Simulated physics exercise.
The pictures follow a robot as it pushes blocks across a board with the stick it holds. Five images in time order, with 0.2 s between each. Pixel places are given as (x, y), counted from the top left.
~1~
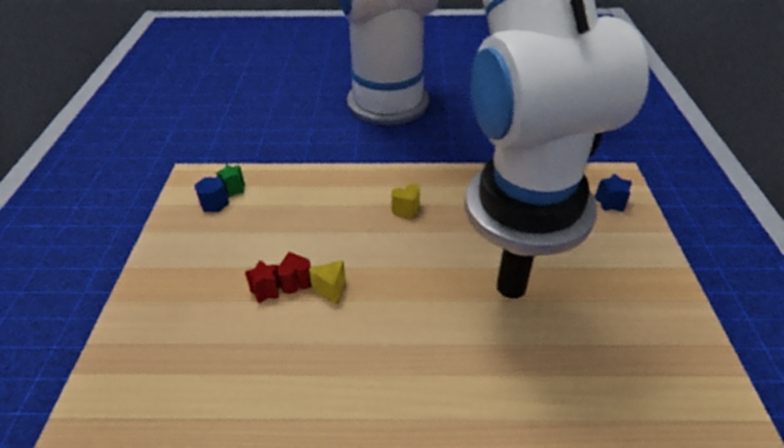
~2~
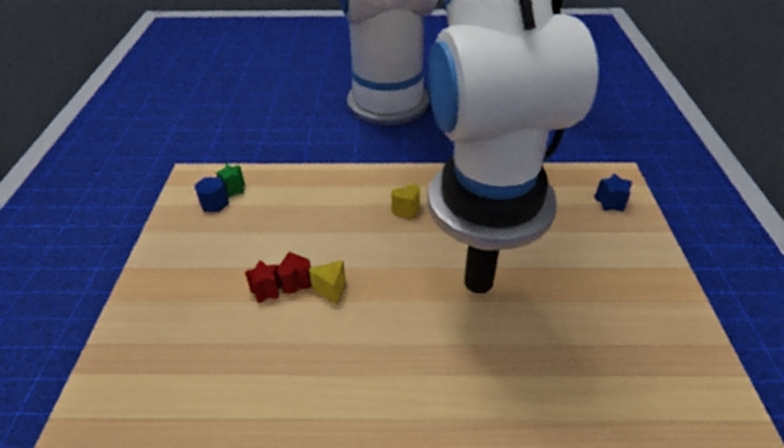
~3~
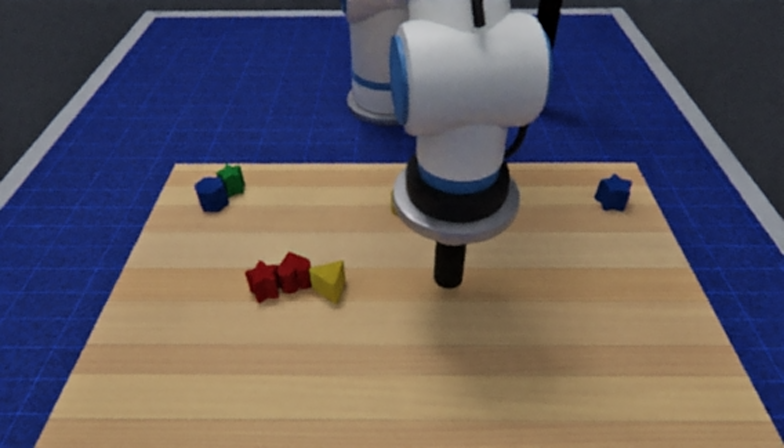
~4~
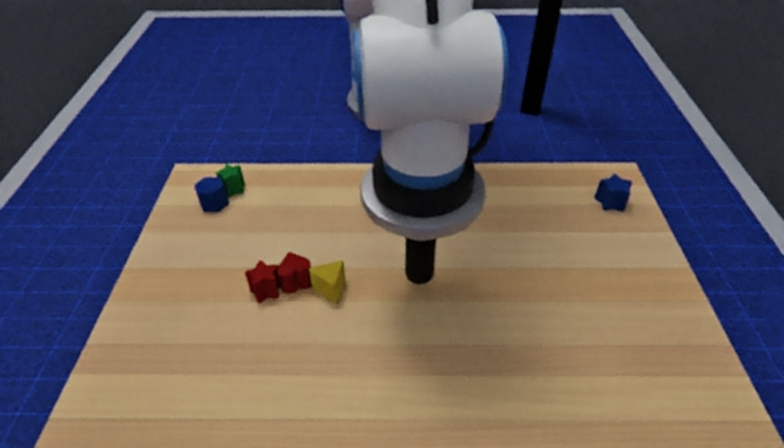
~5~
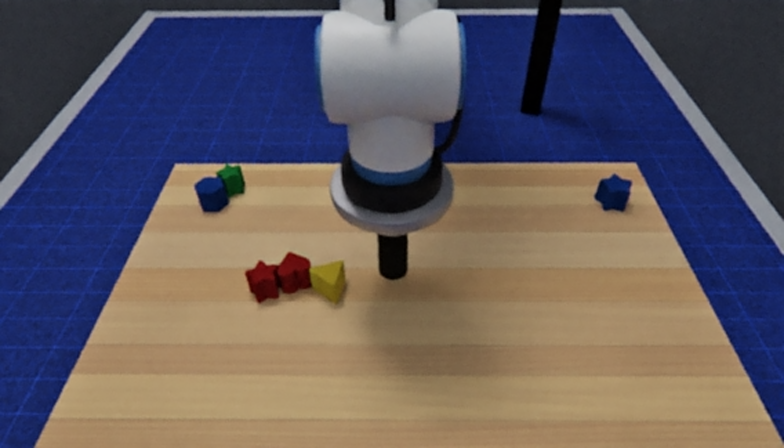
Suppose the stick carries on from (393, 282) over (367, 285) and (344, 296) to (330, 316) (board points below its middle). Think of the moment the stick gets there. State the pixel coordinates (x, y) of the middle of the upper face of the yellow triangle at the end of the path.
Final place: (311, 278).
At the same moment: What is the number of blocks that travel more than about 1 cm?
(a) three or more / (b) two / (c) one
Option c.
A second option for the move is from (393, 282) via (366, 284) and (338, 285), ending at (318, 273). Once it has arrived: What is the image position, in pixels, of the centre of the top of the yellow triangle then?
The middle of its upper face will lie at (302, 275).
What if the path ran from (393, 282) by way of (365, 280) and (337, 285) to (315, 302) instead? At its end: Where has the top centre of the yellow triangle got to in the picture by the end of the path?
Close to (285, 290).
The first path, step by step. Halfway along, stick (353, 277); nothing pushed yet.
At the end, stick (328, 304); red heart block not moved; yellow triangle (311, 278), turned 15° clockwise.
